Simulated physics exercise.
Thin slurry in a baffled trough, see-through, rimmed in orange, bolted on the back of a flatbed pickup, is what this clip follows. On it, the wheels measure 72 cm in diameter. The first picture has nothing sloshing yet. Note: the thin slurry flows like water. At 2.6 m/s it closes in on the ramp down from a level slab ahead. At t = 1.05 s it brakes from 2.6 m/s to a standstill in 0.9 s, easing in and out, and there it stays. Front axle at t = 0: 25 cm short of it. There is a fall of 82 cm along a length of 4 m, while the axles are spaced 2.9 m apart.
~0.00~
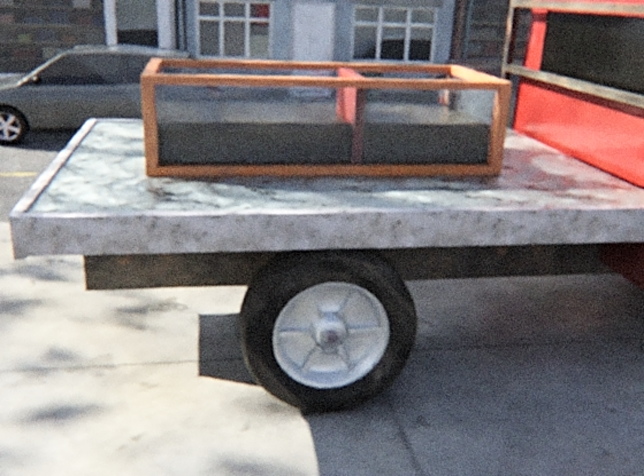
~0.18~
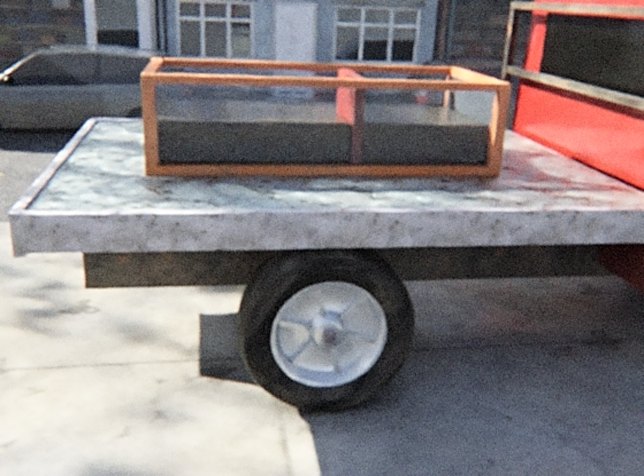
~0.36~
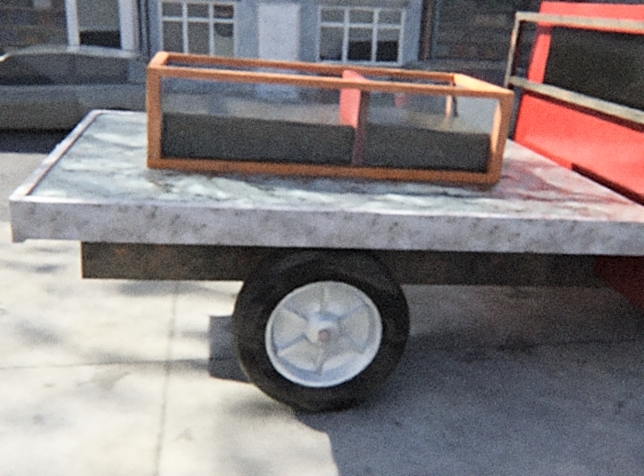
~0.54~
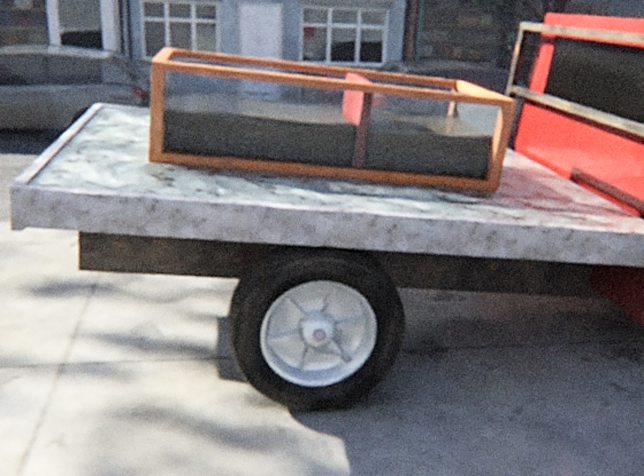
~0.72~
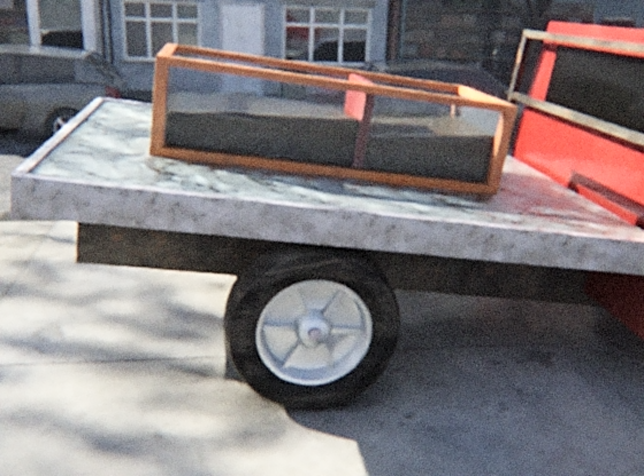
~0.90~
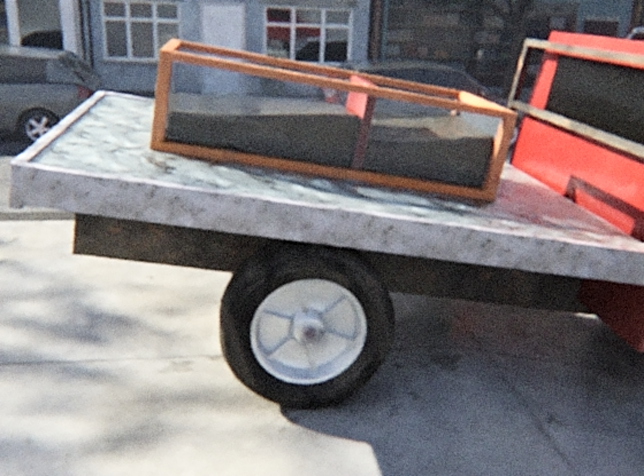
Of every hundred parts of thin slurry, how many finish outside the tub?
Around 25 in every hundred.
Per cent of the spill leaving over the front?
Some 90 per cent of it.
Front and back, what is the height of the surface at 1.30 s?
Close to 34 cm at the front end and 6 cm at the back end.
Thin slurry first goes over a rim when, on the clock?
I'd put it at near 1.7 seconds.
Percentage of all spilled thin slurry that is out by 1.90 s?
About 40 percent, give or take.
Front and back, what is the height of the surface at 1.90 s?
Height at the front is 48 cm; height at the back is 0 cm.
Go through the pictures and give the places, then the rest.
In the first frame, the surface is at (471, 120) by the front wall; at (175, 117) by the back wall; it lies level with the rim line; the front is on the right, levels are read along the near wall; a wheel hub at (334, 341).
In the second frame, the surface is at (470, 121) by the front wall; at (175, 117) by the back wall; it lies level with the rim line.
In the third frame, the surface is at (472, 129) by the front wall; at (179, 110) by the back wall; it lies level with the rim line; the tub is 3° nose down.
In the fourth frame, the surface is at (473, 133) by the front wall; at (182, 107) by the back wall; it lies level with the rim line; the tub is 5° nose down.
In the fifth frame, the surface is at (475, 132) by the front wall; at (184, 108) by the back wall; it climbs 3° towards the front; the tub is 7° nose down.
In the sixth frame, the surface is at (475, 134) by the front wall; at (185, 110) by the back wall; it climbs 5° towards the front; a wheel hub at (310, 338); the tub is 9° nose down.
By 1.30 s the surface is 35 cm up at the front and 6 cm at the back; nothing has left.
By 1.90 s the surface is 49 cm up at the front and 0 cm at the back; 10 per cent is out, over the front.
By 2.50 s the surface is 29 cm up at the front and 8 cm at the back; 25 per cent is out, over the front.
By 4.93 s 25 per cent is out, over the front, 42 of 167 litres.
